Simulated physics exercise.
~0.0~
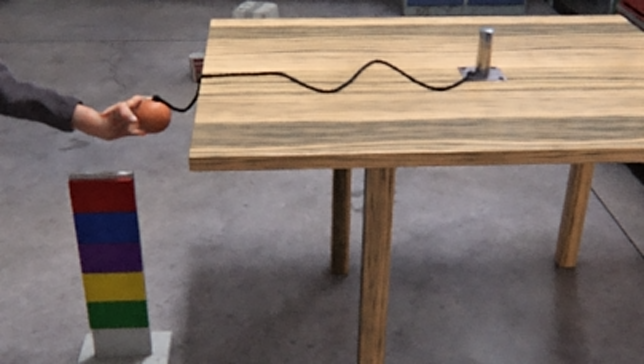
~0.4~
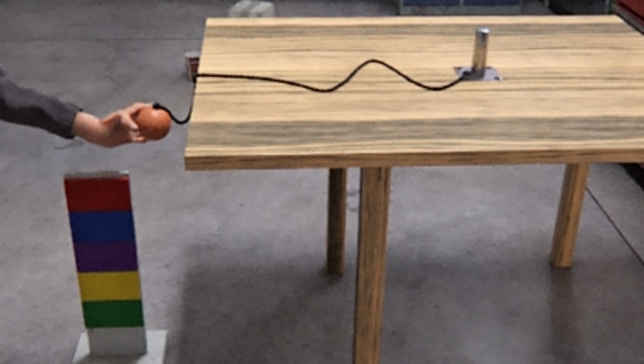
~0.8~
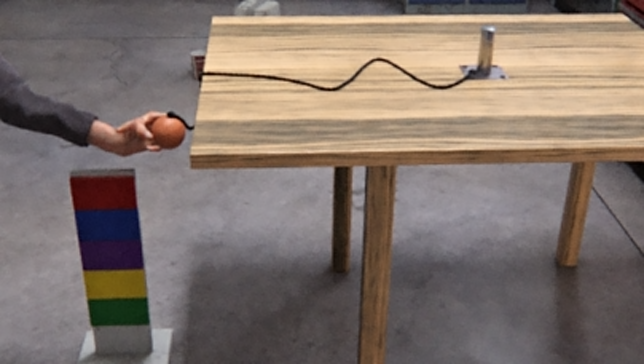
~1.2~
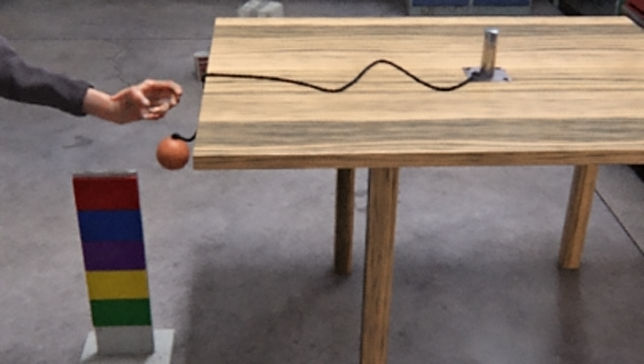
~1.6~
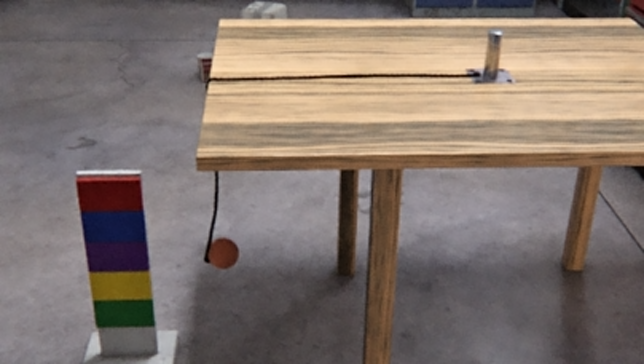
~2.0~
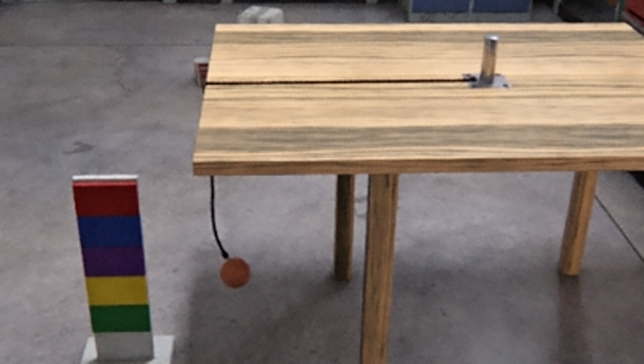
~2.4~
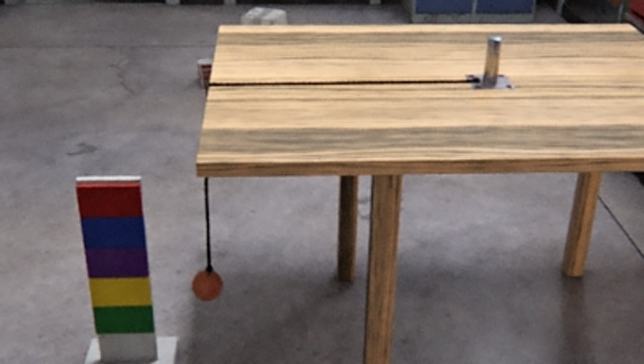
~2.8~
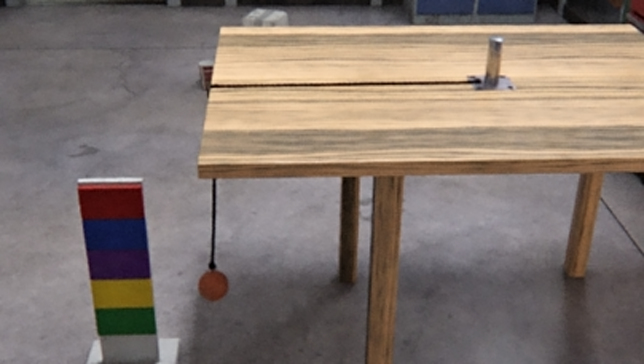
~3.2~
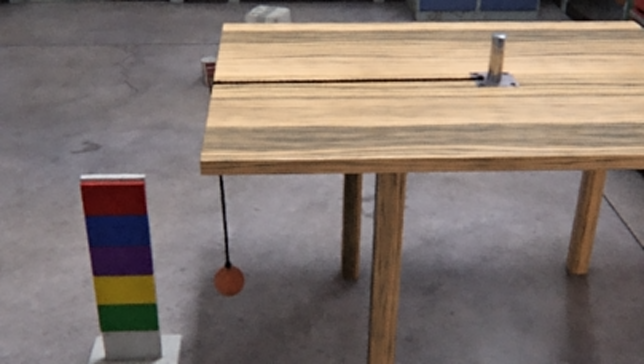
A hand releases an orange ball on a cord, and it drops, swinging beside yellow.
